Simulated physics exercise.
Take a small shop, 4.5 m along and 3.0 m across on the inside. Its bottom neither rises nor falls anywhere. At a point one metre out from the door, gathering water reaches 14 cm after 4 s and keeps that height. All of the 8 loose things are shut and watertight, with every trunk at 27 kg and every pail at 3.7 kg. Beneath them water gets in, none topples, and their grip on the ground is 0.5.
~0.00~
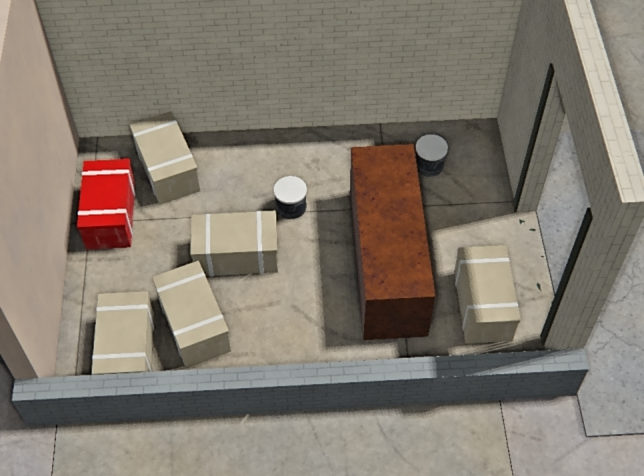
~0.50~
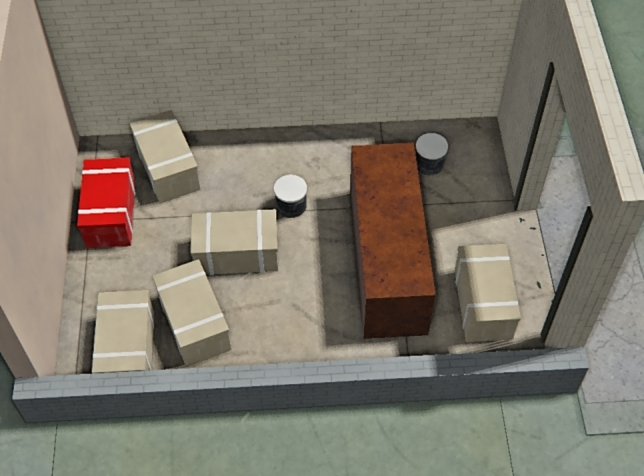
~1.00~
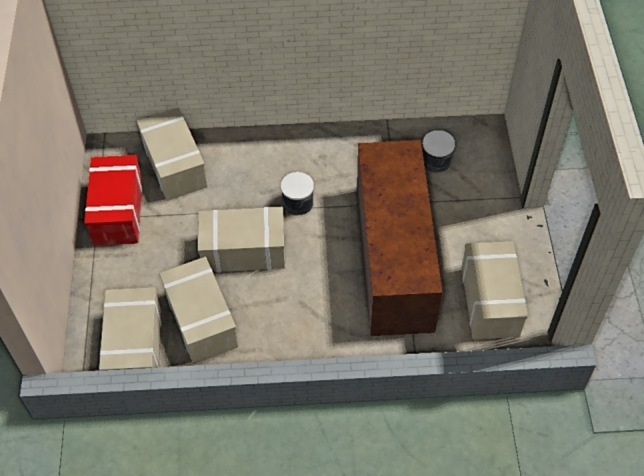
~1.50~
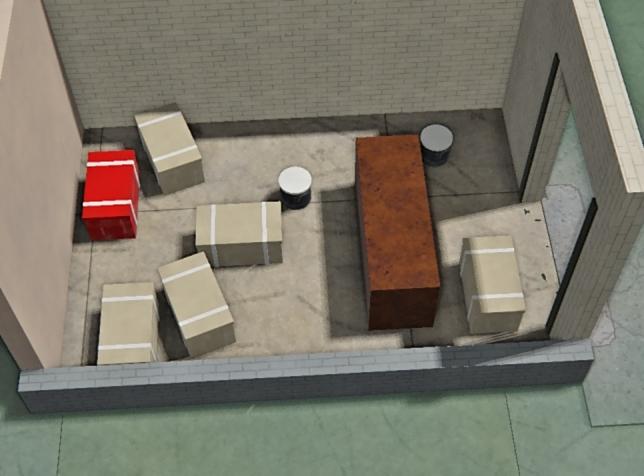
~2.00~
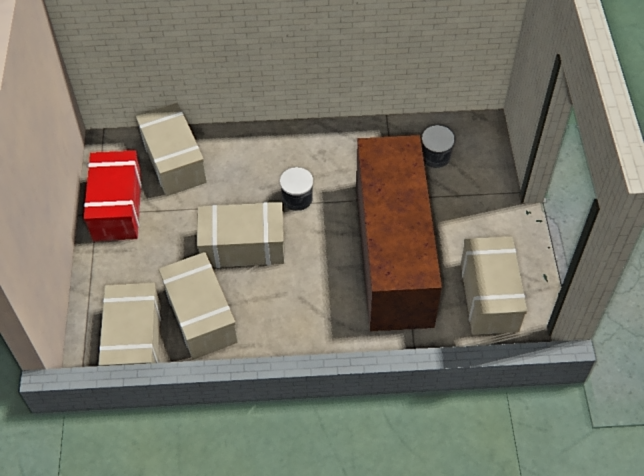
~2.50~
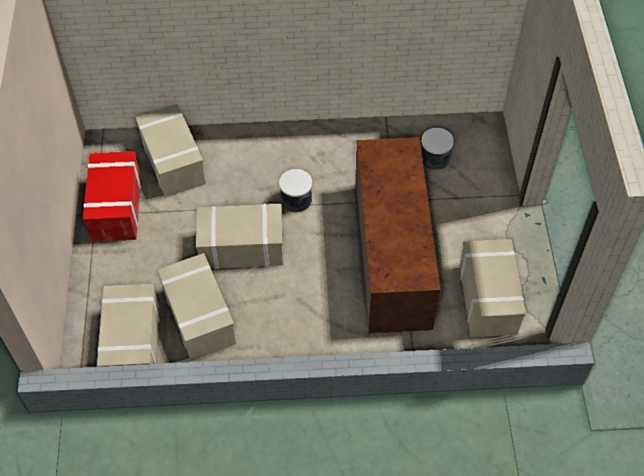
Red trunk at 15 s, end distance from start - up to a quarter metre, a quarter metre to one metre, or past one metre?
Up to a quarter metre.
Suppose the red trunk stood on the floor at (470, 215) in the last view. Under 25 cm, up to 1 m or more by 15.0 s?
I'd say it goes a long distance.
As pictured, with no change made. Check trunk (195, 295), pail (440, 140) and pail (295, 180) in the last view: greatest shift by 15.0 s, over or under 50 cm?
Result, in order: Not bigger / bigger / not bigger.
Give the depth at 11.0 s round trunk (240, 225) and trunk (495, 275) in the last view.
Close to 4 and 11 centimetres.
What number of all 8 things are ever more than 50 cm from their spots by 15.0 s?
The tally stands at 1.
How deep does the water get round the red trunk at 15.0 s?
Near 7 cm deep.
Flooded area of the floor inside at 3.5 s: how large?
Near 1.0 m2 in all.
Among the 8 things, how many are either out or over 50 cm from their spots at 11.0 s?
Tally at that time: 1.
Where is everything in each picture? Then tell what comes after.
The red trunk at (104, 192) rests on the ground; water covers 0.0 m2; 0 of 8 have shifted, in the first picture.
The red trunk at (104, 191), on the bottom; 0.0 m2 under water; 0 of 8 have shifted, in the second picture.
The red trunk at (111, 188), on the bottom; 0.0 m2 under water; 0 of 8 have shifted, in the third picture.
The red trunk at (109, 183) rests on the ground; 0.0 m2 under water; 0 of 8 have shifted, in the fourth picture.
The red trunk at (110, 184) rests on the ground; water covers 0.0 m2; 0 of 8 have shifted, in the fifth picture.
The red trunk at (109, 184), on the bottom; 0.1 m2 under water; 0 of 8 have shifted, in the sixth picture.
After 3.5 s the red trunk is near (109, 184), 0.0 m from its start, aground; 0 afloat.
After 6.8 s the red trunk is near (109, 184), 0.0 m from its start, aground; 2 afloat.
After 11.0 s the red trunk is near (109, 184), 0.0 m from its start, aground; 1 afloat.
After 15.0 s the red trunk is near (109, 184), 0.0 m from its start, aground; 4 afloat.
